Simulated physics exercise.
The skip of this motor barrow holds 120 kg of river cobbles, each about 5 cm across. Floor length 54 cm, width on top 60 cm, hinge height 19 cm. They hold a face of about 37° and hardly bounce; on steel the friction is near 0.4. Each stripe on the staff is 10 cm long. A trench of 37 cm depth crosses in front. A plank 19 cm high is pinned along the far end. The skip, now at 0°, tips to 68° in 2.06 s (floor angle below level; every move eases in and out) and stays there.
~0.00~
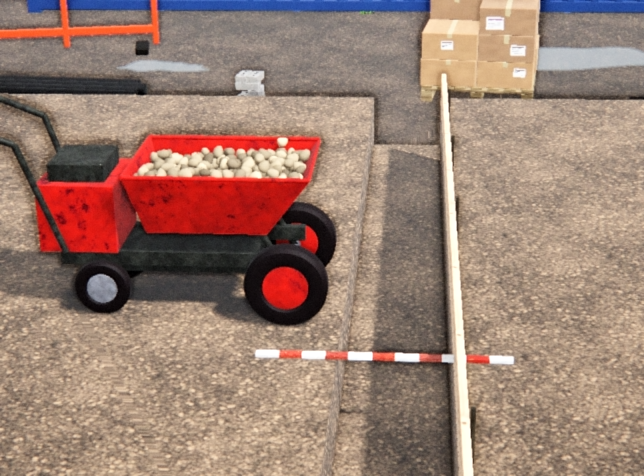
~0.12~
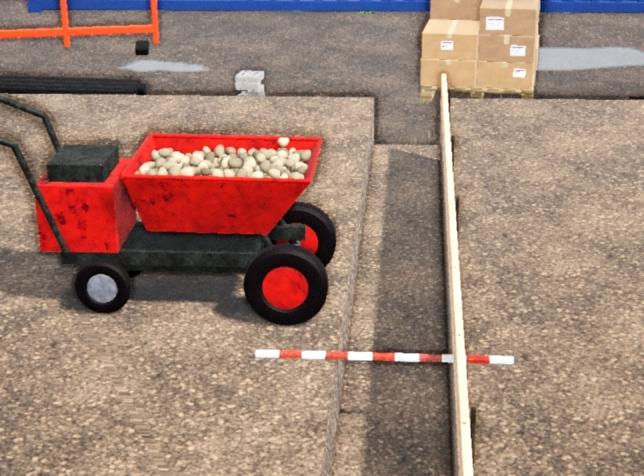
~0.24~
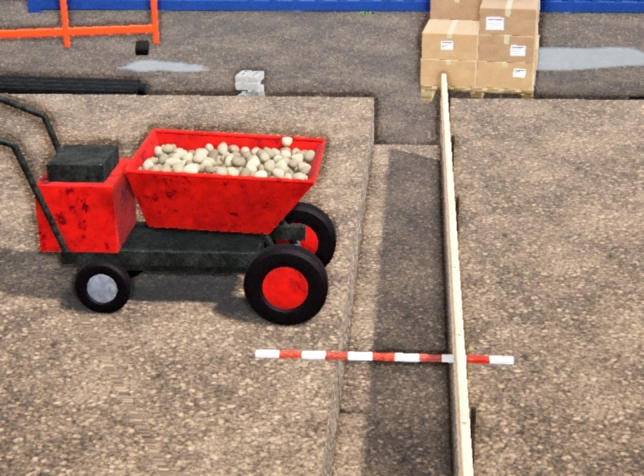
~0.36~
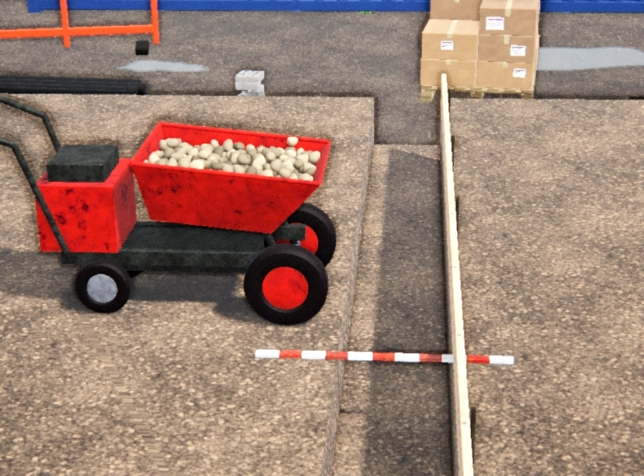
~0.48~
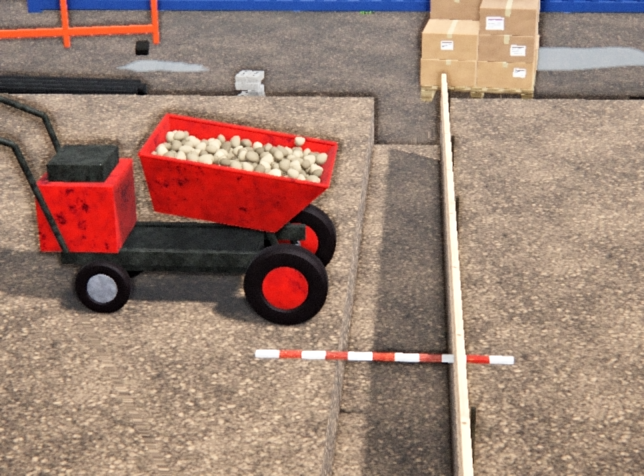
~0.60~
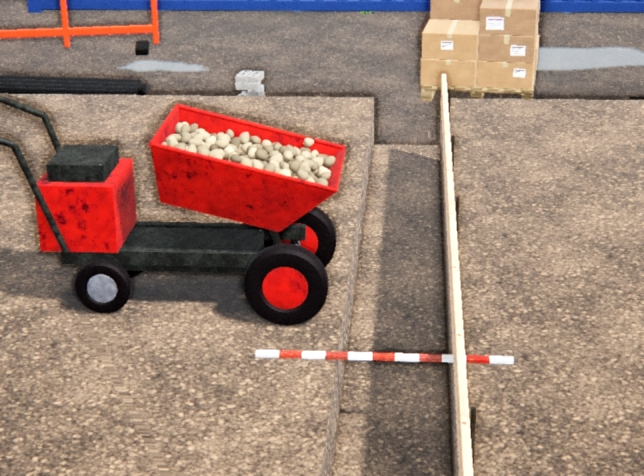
The clip opens on a red motor barrow standing still on rough paving, its skip level and heaped with pale cobbles, left of a trench, an upright-edged plank and a striped staff. The skip's left end then rises slowly, tilting it down toward the right, while the stones shift slightly inside.
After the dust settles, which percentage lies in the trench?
Roughly 94 per cent ends in the trench.
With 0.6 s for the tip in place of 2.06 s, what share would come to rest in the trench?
In that case some 65 per cent.
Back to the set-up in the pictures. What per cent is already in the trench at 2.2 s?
Some 45 per cent.
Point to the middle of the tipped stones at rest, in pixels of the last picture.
Around (419, 359).
After 1.5 s the floor is at 57°; 98 % in the skip, 2 % in the trench; the foremost stones are at (410, 254).
After 2.2 s the floor is at 68°; 50 % in the skip, 44 % in the trench, 5 % past the trench; the foremost stones are at (518, 308).
After 2.5 s the floor is at 68°; 29 % in the skip, 65 % in the trench, 6 % past the trench; the foremost stones are at (556, 303).
After 4.5 s the floor is at 68°; 0 % in the skip, 94 % in the trench, 6 % past the trench; the foremost stones are at (567, 300).
